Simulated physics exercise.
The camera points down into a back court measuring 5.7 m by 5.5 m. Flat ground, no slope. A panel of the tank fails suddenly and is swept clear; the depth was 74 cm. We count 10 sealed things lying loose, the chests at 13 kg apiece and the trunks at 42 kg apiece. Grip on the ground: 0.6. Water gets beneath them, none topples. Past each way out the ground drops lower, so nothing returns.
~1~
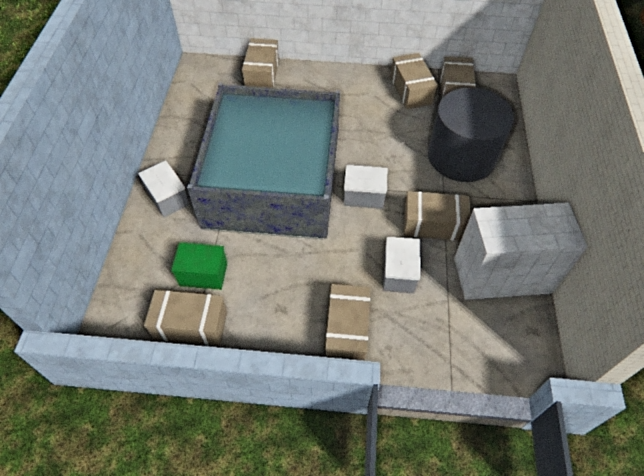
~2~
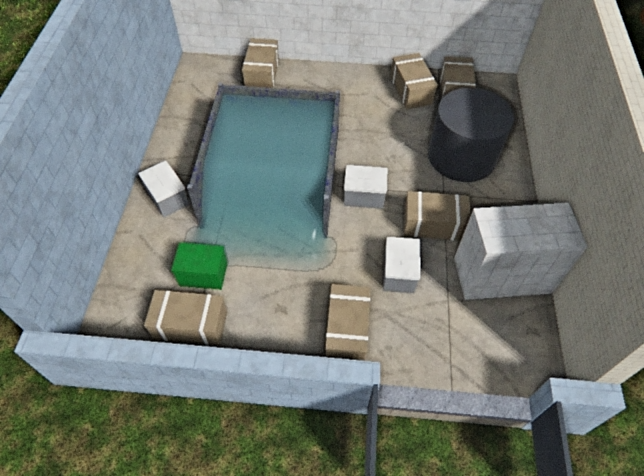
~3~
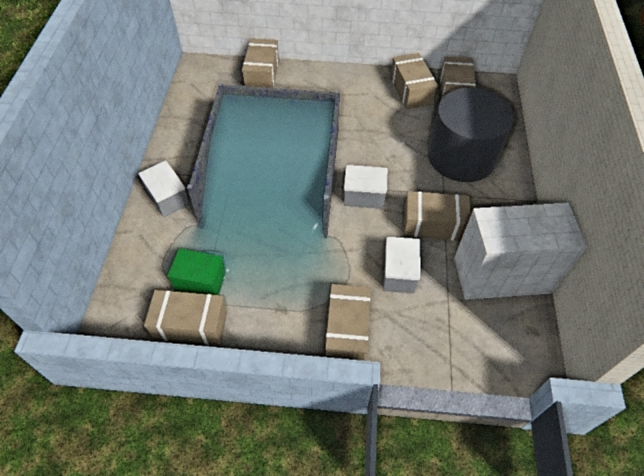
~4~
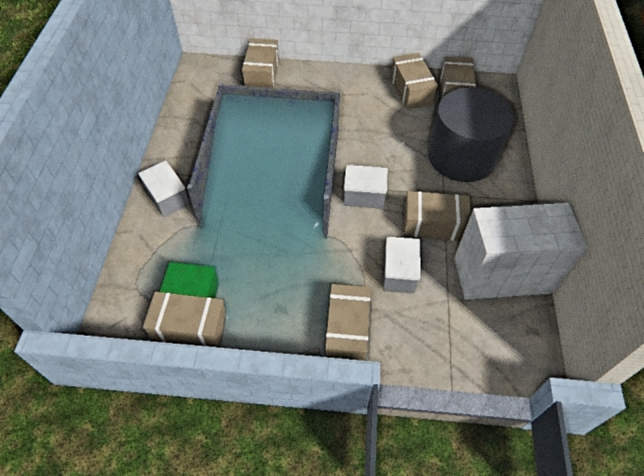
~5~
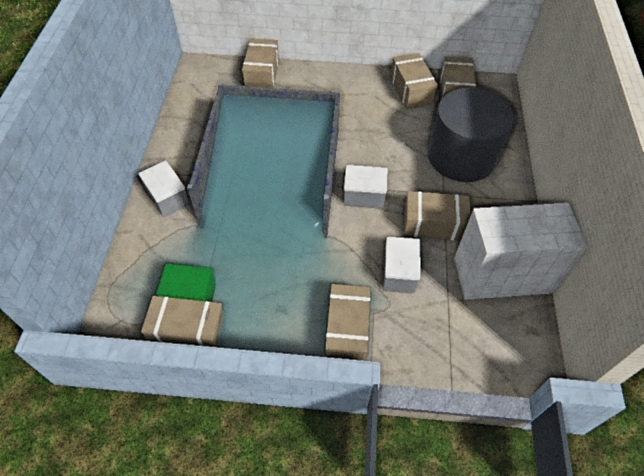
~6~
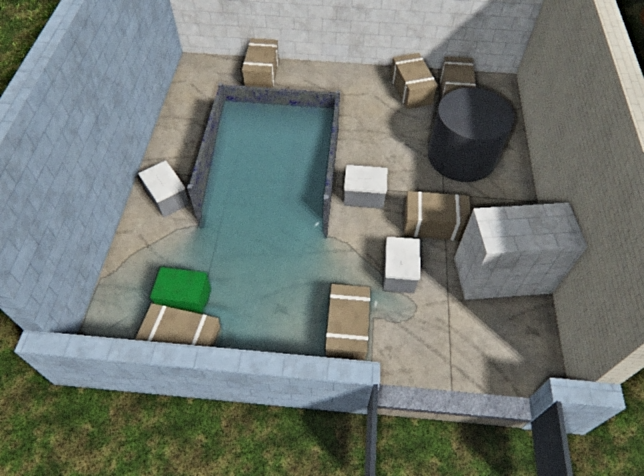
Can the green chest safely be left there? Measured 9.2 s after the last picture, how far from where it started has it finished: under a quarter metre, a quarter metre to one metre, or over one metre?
Movement: Big.
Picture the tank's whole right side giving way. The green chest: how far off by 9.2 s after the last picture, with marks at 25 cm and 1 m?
From there, the green chest remains planted.
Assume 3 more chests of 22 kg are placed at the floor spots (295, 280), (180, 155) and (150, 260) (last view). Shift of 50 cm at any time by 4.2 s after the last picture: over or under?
Beyond it, beyond it, beyond it.
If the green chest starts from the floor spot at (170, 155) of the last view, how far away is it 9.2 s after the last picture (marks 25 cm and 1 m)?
By that time it is swept a long way.
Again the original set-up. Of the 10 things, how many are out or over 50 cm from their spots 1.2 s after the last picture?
3.
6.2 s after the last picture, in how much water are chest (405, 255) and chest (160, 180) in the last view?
About 7 and 13 cm.
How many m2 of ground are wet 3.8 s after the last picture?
Roughly 20 m2.
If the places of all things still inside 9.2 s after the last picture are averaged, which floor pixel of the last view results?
Around (349, 124).
Then, 1.2 s after the last picture the green chest is near (117, 248), 0.9 m from its start, afloat; 0 of 10 are out; 2 afloat.
Then, 3.8 s after the last picture the green chest is near (192, 36), 4.1 m from its start, afloat; 0 of 10 are out; 4 afloat.
Then, 6.2 s after the last picture the green chest is near (266, 48), 4.0 m from its start, afloat; 1 of 10 are out; 3 afloat.
Then, 9.2 s after the last picture the green chest is near (239, 62), 3.6 m from its start, afloat; 1 of 10 are out; 2 afloat.
